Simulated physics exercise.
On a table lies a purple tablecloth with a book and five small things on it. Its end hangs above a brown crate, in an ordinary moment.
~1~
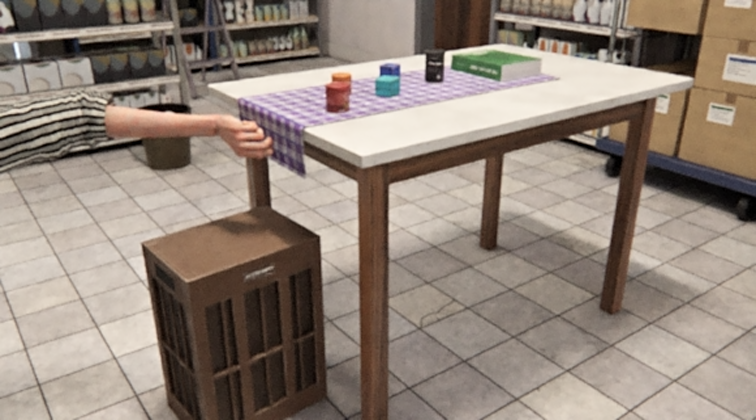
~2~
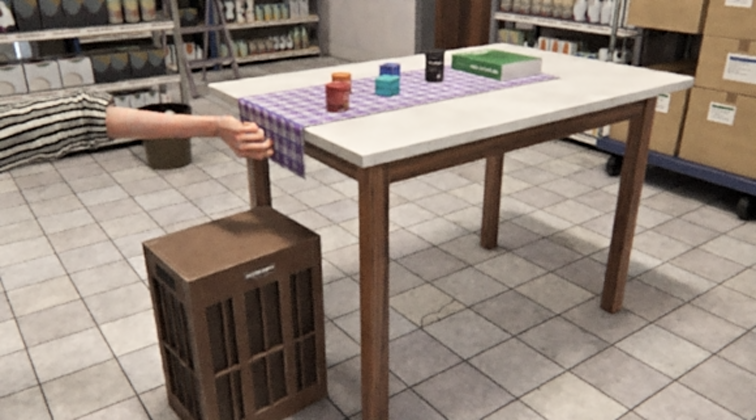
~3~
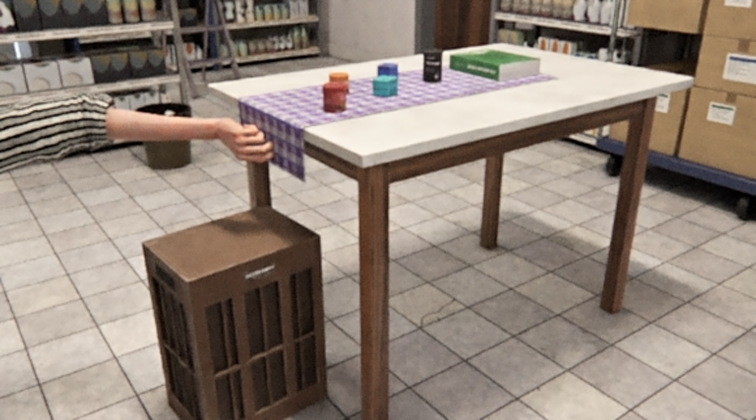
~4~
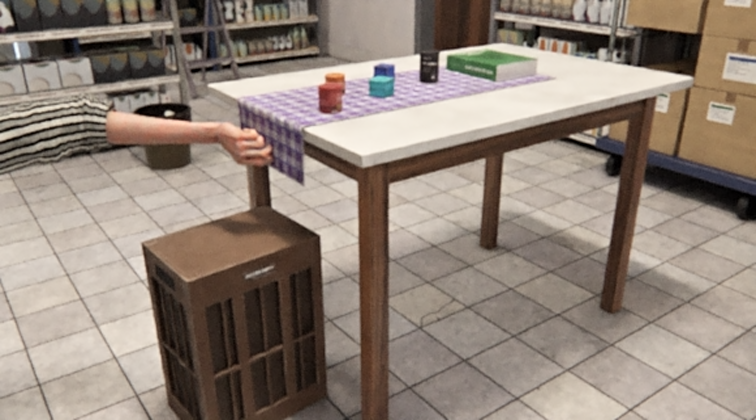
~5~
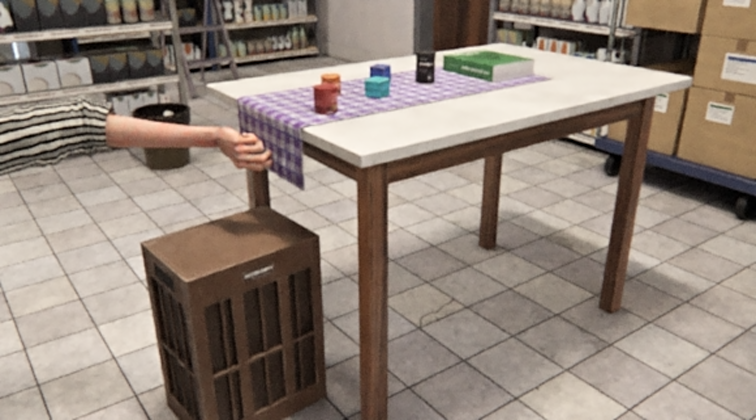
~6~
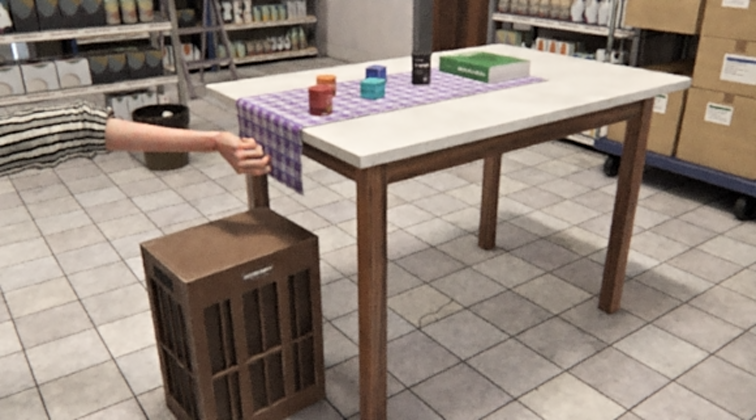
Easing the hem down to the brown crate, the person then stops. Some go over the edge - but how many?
The number of things lost will likely be one.
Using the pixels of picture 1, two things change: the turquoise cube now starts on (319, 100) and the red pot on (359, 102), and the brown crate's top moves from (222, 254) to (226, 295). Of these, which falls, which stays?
Turquoise cube: Lost; red pot: Lost.
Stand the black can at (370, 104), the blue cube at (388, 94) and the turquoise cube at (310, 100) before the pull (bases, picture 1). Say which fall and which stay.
Outcome: Black can keeps its perch; blue cube keeps its perch; turquoise cube is gone.
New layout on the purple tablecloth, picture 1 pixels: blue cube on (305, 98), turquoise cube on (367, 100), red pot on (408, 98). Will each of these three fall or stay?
Each in turn: The blue cube goes down, the turquoise cube stays aloft, the red pot stays aloft.
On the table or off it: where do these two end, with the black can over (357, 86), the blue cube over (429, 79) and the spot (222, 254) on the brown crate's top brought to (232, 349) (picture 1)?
First the black can: It ends off the top. Then the blue cube: It is still up there.
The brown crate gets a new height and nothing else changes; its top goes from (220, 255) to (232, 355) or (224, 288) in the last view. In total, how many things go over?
It comes to 4 and 2 over the edge.
Soon after, hem near (271, 202); all still up.
After that, hem on the crate; red pot gone.
In the end, hem on the crate; red pot gone. The answer is one.
